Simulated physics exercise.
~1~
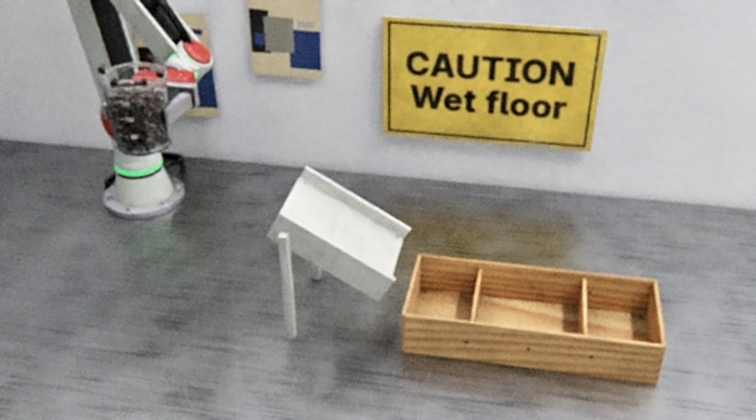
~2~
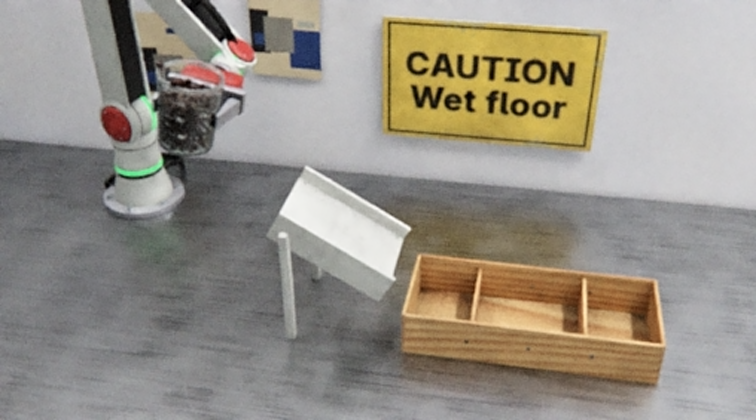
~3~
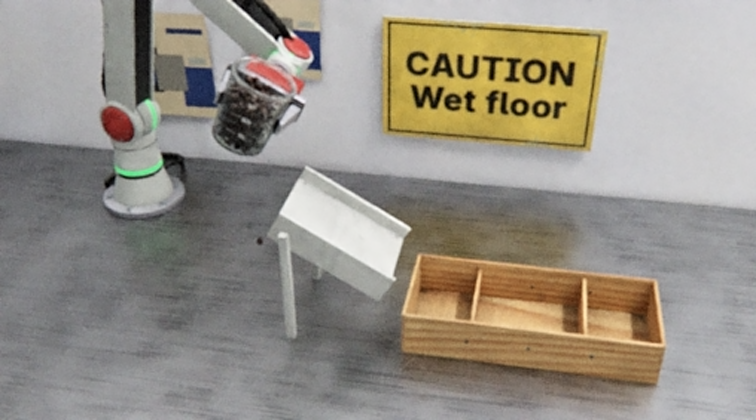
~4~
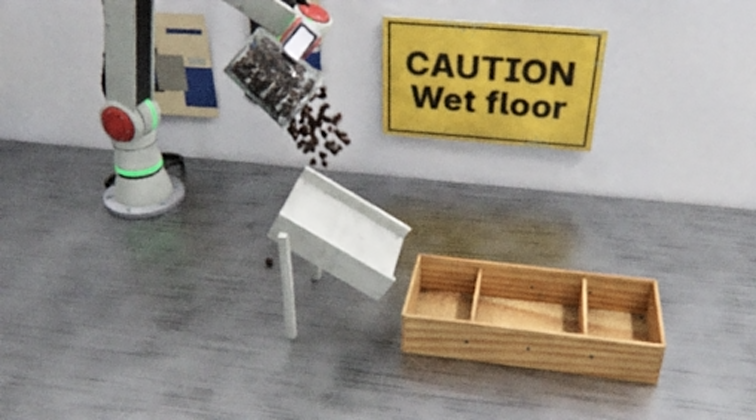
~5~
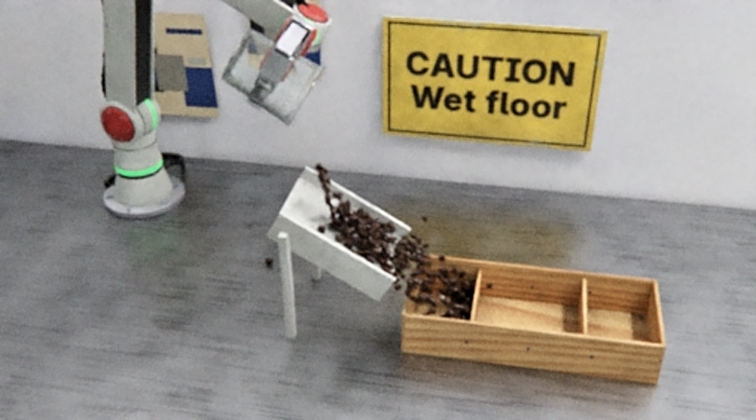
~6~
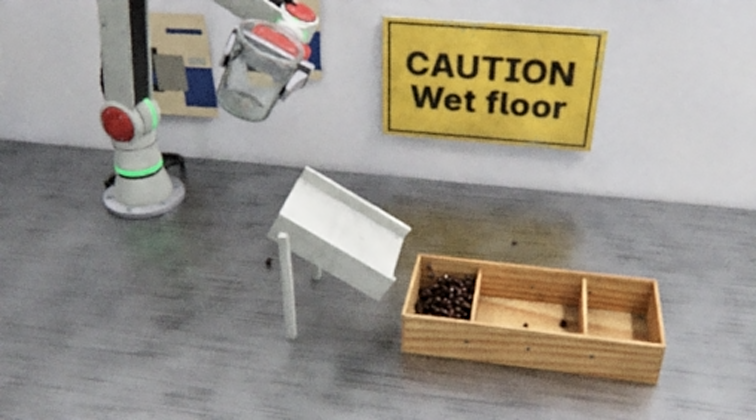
The clip shows a robot arm moving a clear tumbler of dark beans to the right and tipping it over a sloped white chute, sending them sliding into a divided wooden box. The emptied tumbler tilts back, and nearly all the beans rest in the left compartment, with a few strays elsewhere.
